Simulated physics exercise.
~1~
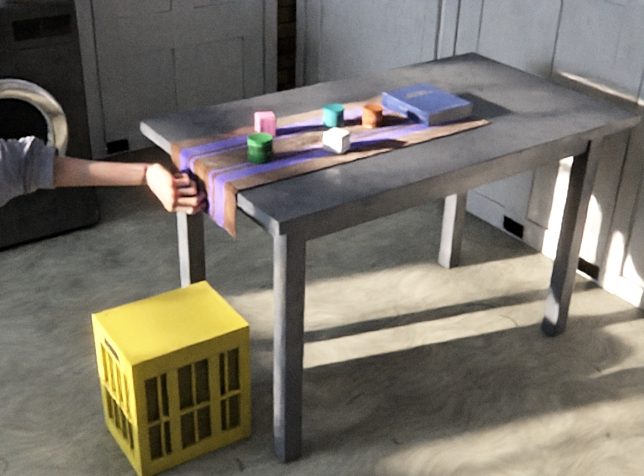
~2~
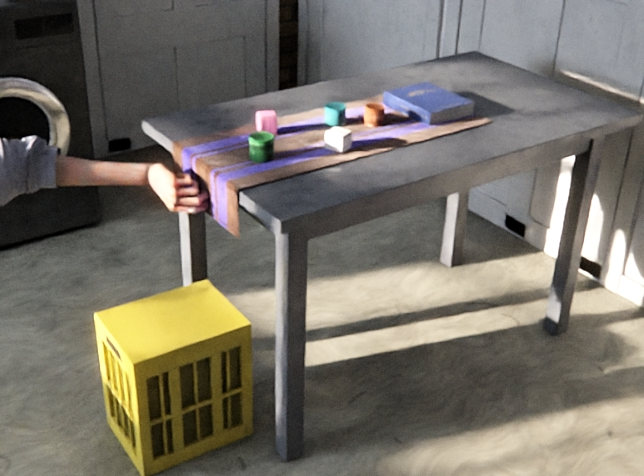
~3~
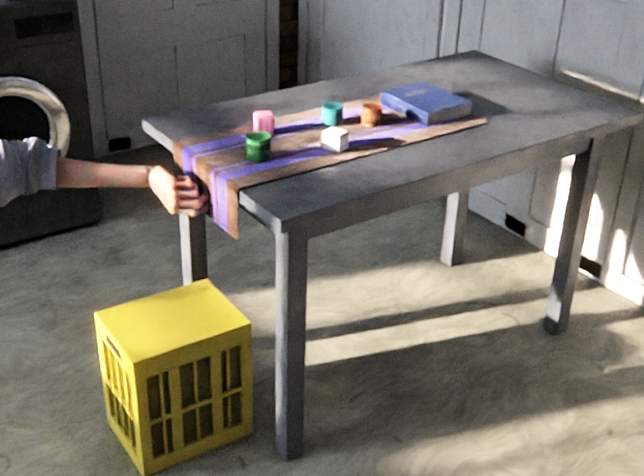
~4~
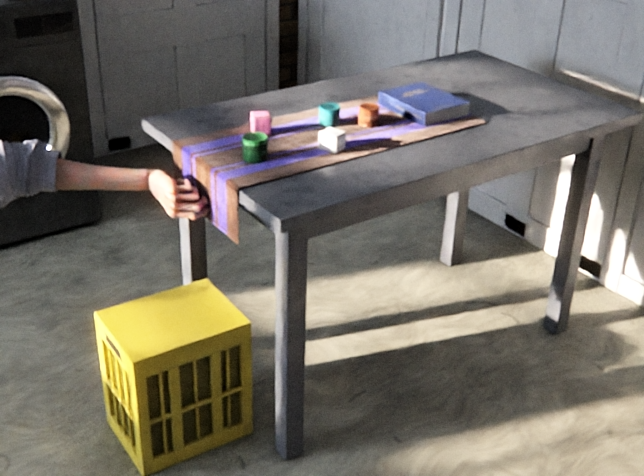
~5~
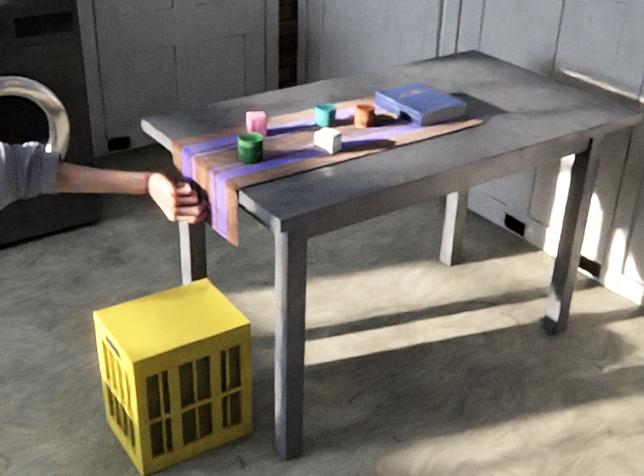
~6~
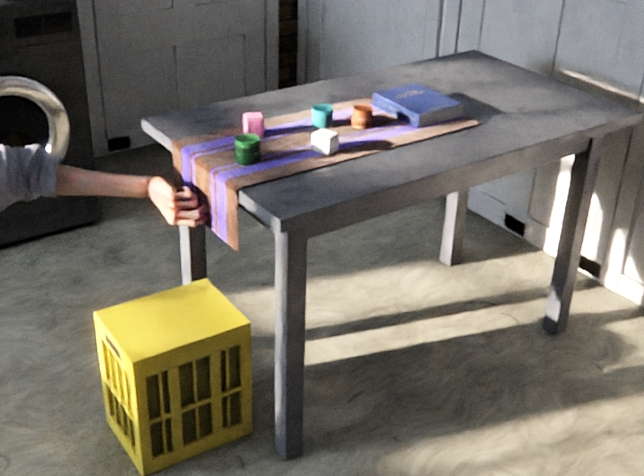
The clip shows a hand at the left pulling the end of a brown and purple cloth down slightly over a grey table's edge, above a yellow crate, as the small coloured pots, cubes and blue object on it shift slightly left.
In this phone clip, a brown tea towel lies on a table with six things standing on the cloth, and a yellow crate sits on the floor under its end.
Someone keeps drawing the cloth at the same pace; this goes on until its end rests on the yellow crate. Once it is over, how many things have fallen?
By the end, two have fallen.
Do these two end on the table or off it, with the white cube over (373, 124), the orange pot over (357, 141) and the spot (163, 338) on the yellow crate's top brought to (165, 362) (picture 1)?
White cube: Safe; orange pot: Safe.
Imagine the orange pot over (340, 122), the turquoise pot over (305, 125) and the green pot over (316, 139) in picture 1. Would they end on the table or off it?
The orange pot survives, the turquoise pot survives, the green pot stays on.
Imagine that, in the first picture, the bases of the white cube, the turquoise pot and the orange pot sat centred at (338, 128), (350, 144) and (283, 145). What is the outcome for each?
The white cube ends up still aboard; the turquoise pot ends up still aboard; the orange pot ends up knocked off.
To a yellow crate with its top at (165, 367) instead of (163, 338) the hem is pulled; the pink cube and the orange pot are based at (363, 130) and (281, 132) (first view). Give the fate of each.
As for the pink cube, it stays in place; as for the orange pot, it leaves the top.
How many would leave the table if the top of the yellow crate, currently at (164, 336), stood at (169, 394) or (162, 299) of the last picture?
Totals 4, 1.
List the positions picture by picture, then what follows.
The first picture shows hem (236, 239); green pot (260, 137); pink cube (266, 116); white cube (337, 132); turquoise pot (334, 107); orange pot (373, 107); top of the crate (163, 338).
The second picture shows hem (240, 238); green pot (262, 136).
The third picture shows hem (239, 241); pink cube (264, 114).
The fourth picture shows hem (238, 244); white cube (333, 132); top of the crate (165, 336).
The fifth picture shows hem (239, 248); turquoise pot (326, 107).
The sixth picture shows hem (238, 251); green pot (247, 138); pink cube (254, 116); white cube (326, 133); turquoise pot (323, 108); orange pot (363, 108).
A little later, hem near (205, 266); green pot gone.
Next, hem on the crate; green pot and pink cube gone.
When it is over, hem on the crate; green pot and pink cube gone. The answer is two.
